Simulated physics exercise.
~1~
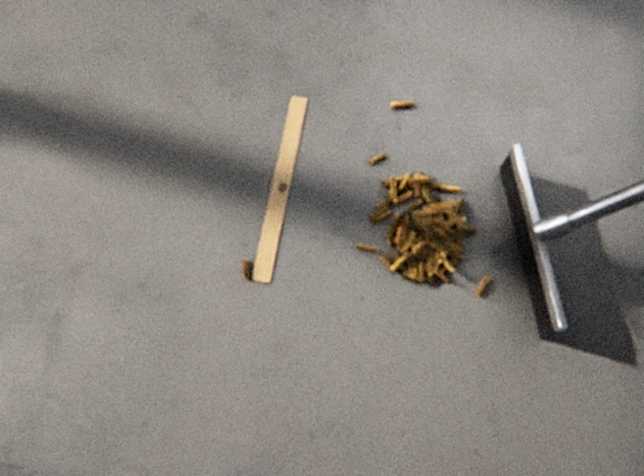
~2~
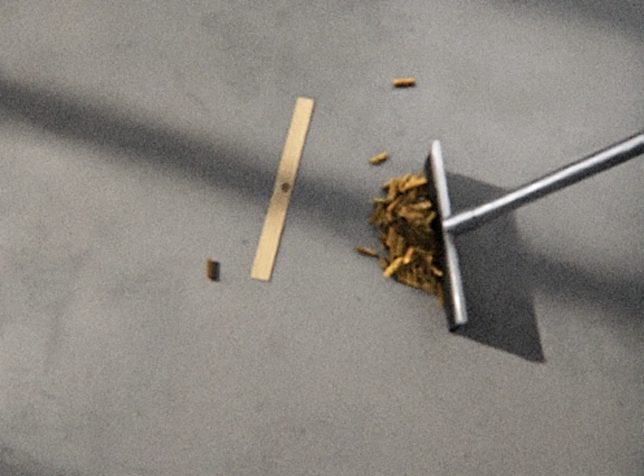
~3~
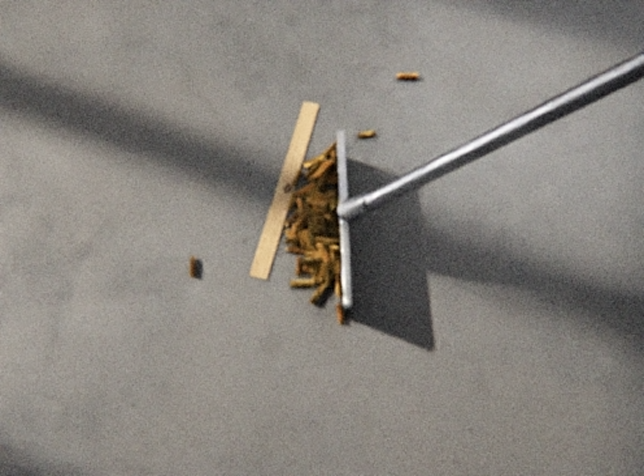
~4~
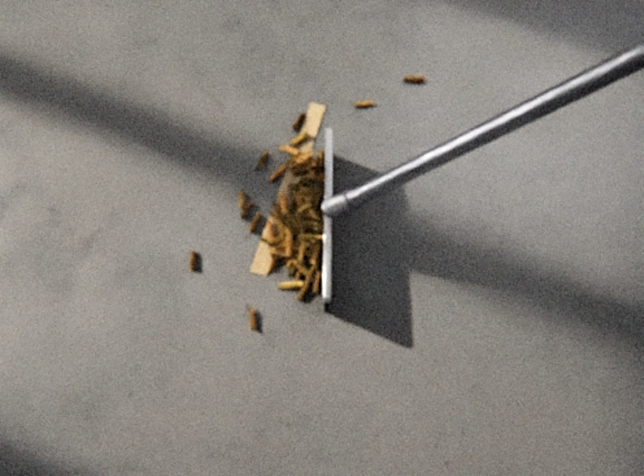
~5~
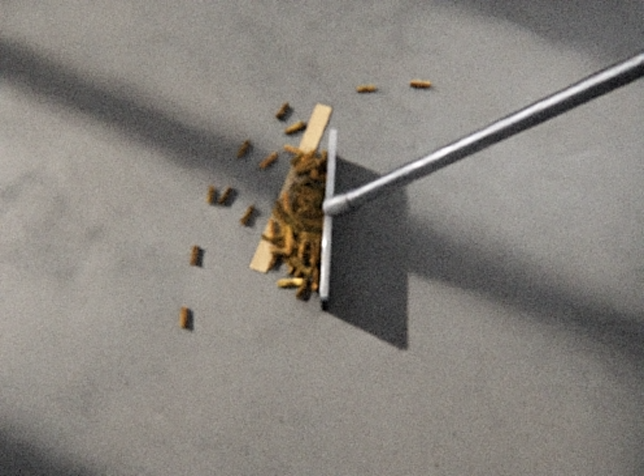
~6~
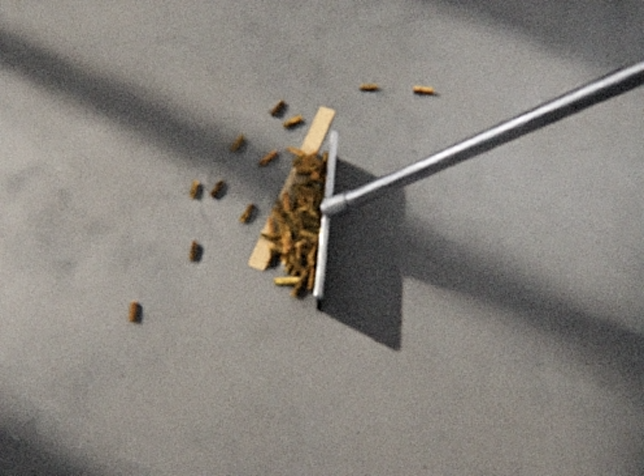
To begin with, a loose heap of small, brownish dry pasta pieces lies on a grey floor between a pale flat strip at left and a metal squeegee at right. The squeegee moves left, gathers the heap against its blade and pushes it toward the strip. The pieces bunch up along the strip, and then some spill over it while the blade slows almost to a stop. Several pieces scatter on the far side, one rolling farther to the lower left. At the end, most remain packed between blade and strip, partly covering it, with two stragglers above.
